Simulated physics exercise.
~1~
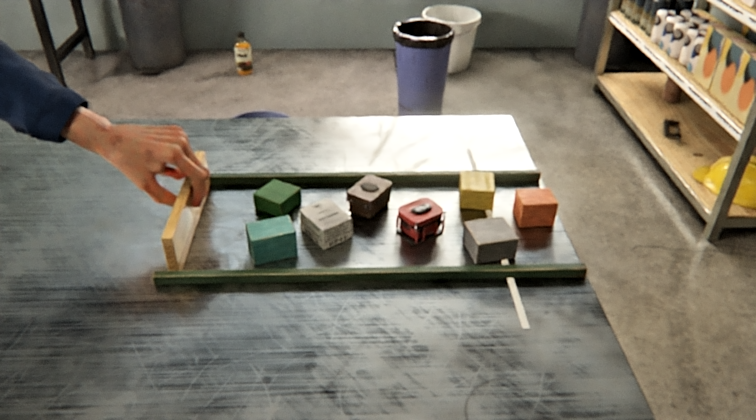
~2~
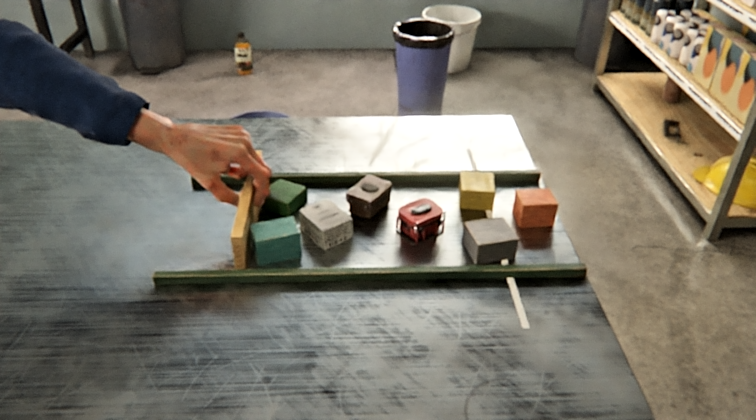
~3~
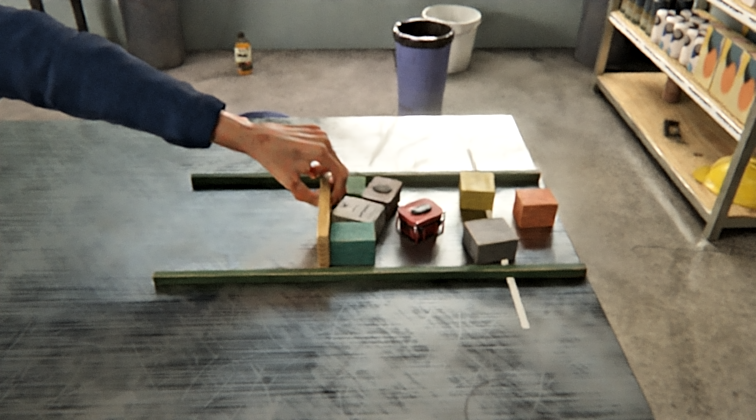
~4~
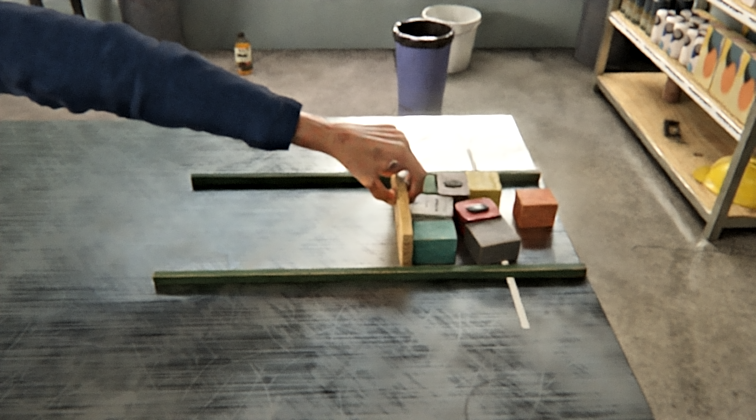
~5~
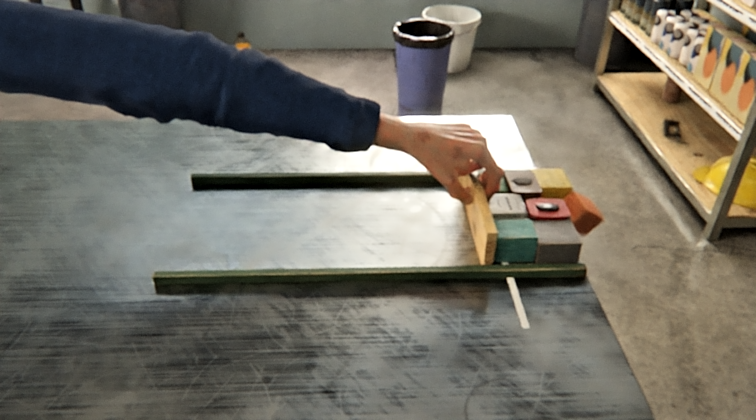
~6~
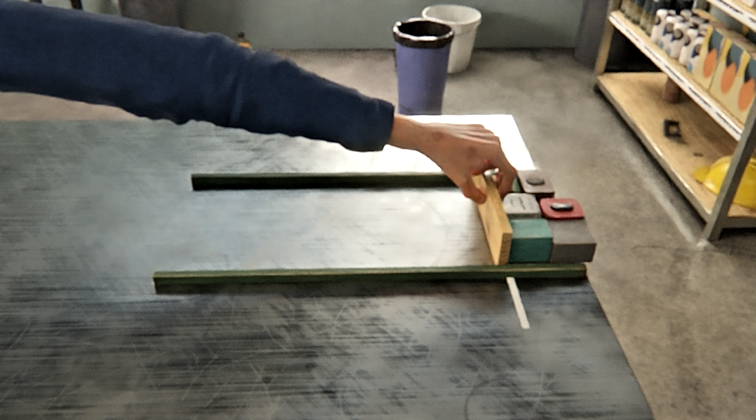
On a dark tabletop between two green rails, a hand slides an upright wooden board rightward, gathering scattered coloured blocks into a tight cluster and pushing them to the table's end, where the orange block turns and it and the yellow block drop off while the others remain.
